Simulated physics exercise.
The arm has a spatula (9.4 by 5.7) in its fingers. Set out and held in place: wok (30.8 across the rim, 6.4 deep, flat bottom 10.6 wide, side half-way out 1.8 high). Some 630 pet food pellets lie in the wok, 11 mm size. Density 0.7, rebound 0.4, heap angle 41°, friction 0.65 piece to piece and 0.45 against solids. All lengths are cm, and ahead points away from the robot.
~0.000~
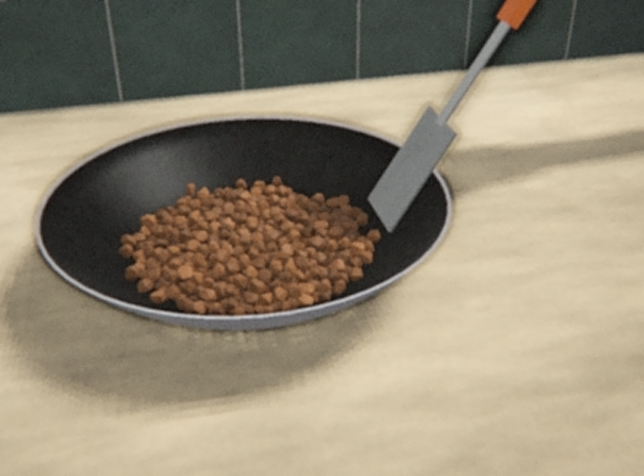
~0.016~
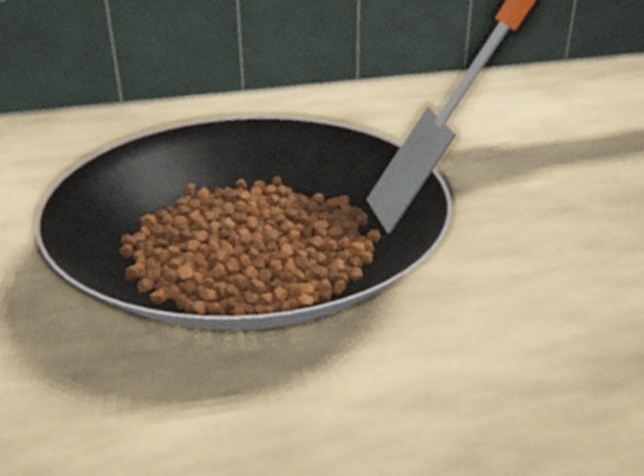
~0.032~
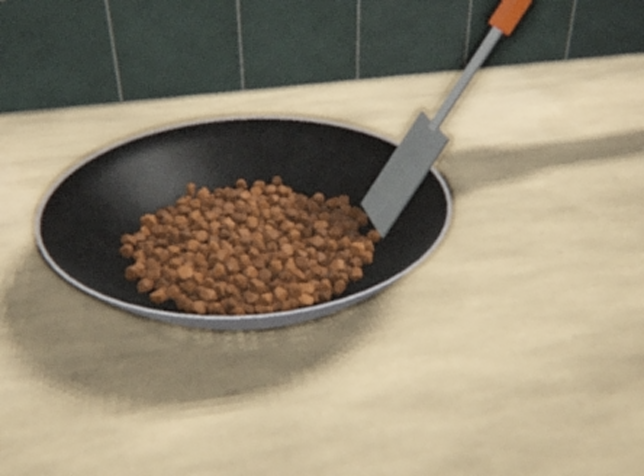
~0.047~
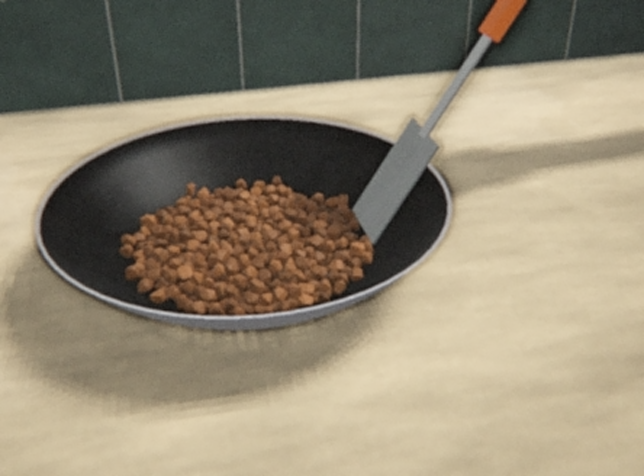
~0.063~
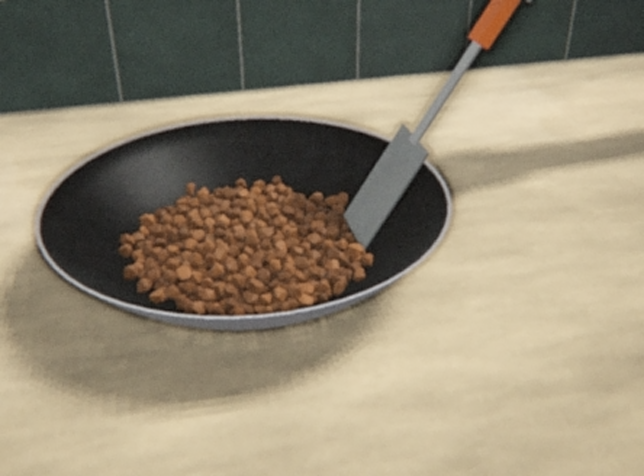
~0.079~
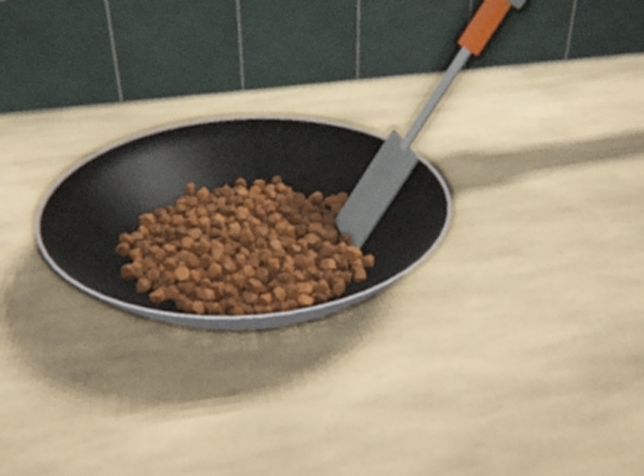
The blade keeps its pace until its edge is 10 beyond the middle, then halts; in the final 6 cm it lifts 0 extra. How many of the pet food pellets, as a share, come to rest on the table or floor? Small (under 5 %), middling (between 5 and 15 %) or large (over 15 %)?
A middling share, between 5 and 15 %, ends on the table or floor.
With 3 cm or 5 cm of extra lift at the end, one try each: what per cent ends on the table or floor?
About 5 and 10 per cent.
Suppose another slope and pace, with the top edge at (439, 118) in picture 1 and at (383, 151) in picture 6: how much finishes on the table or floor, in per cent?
About 15 per cent.
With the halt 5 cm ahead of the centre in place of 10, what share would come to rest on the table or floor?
Then about 0 per cent.
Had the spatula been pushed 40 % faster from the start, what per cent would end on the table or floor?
Then about 10 per cent.
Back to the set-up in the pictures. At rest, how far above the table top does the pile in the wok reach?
About 8.0 cm.
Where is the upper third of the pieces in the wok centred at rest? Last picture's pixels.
Near (104, 228).
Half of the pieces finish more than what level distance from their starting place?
About 4 cm.
By 0.21 s, sloping 58°, highest piece 5 above the table; 632 in the wok.
By 0.35 s, sloping 58°, highest piece 7 above the table; 632 in the wok.
By 0.62 s, sloping 58°, highest piece 8 above the table; 587 in the wok, 41 on the table or floor, 4 on the blade or in flight.
By 1.67 s, sloping 58°, highest piece 8 above the table; 587 in the wok, 45 on the table or floor.
Final count, 587 in the wok, 45 on the table or floor. That is 7 % on the table or floor.
